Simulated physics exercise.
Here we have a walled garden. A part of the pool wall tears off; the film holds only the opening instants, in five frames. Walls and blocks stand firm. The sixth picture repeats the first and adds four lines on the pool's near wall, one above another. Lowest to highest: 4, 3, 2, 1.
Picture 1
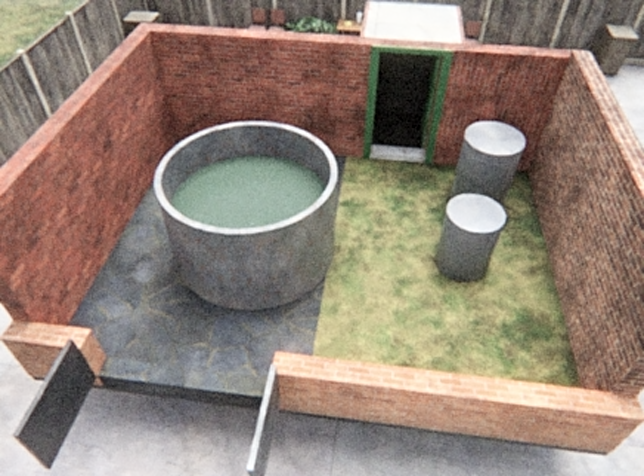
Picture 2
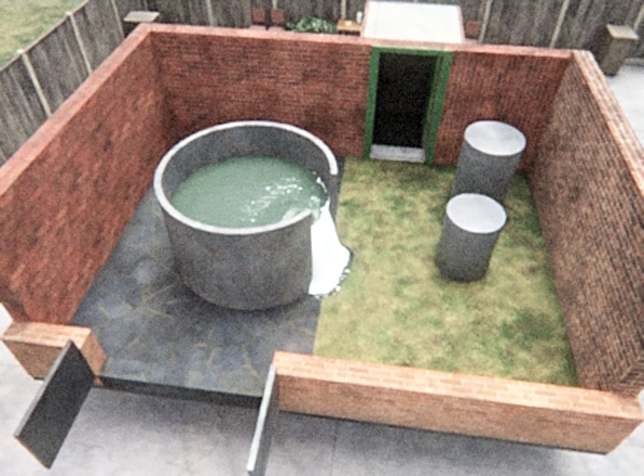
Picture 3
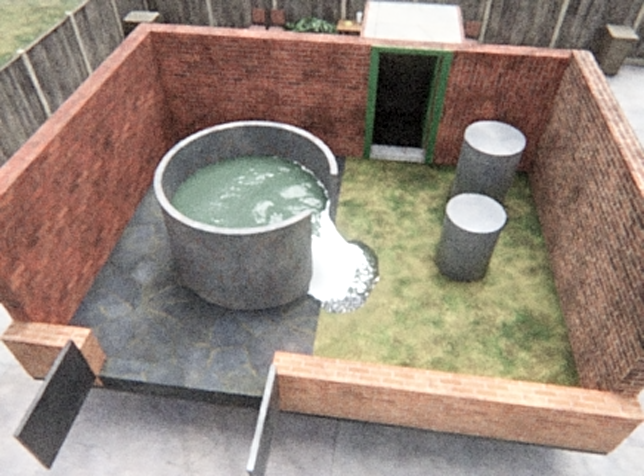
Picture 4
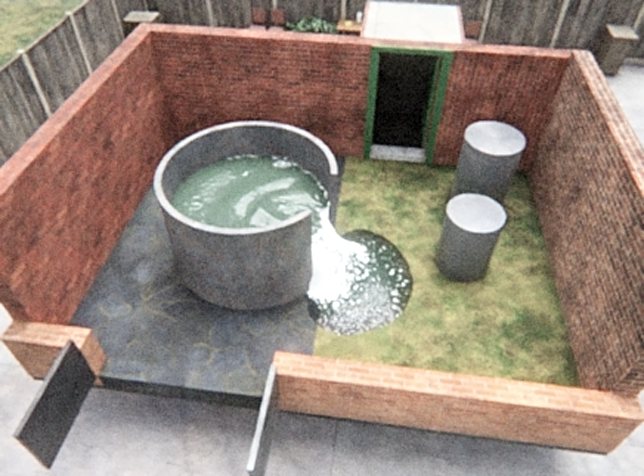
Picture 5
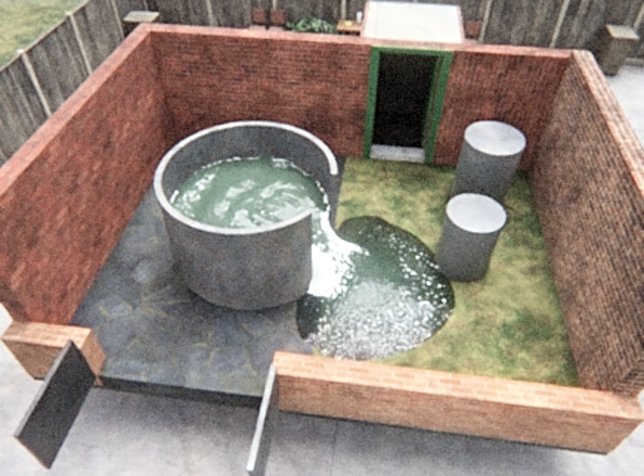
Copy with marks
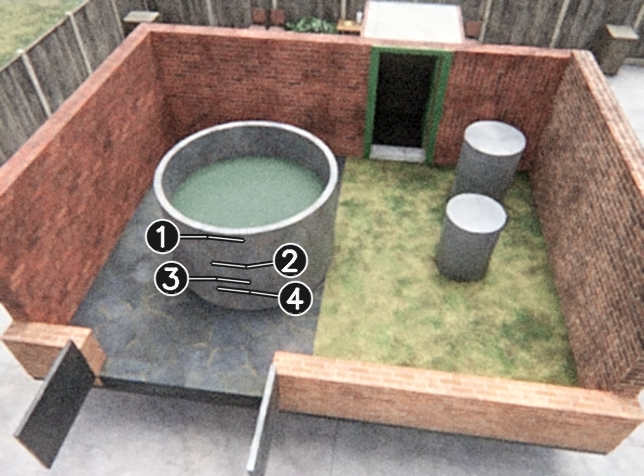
Water in a round grey pool inside a brick-walled garden lay still, then poured out through a gap in its right side and spread across the grass in a widening, glistening puddle.
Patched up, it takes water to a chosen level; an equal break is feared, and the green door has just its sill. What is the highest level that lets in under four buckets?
Line 2 just does it.
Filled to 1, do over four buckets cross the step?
Yes.
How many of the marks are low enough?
Three of them.
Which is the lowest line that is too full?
That is line 1.
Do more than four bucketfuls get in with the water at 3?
No.
On the marked copy, 1 at (224, 238); 2 at (229, 265); 3 at (232, 280); 4 at (234, 290); from the bottom up 4, 3, 2, 1.
If 1 is chosen, about 11 bucketfuls get in.
If 2 is chosen, a bucket or two gets in.
If 3 is chosen, nothing gets over.
If 4 is chosen, nothing gets over.
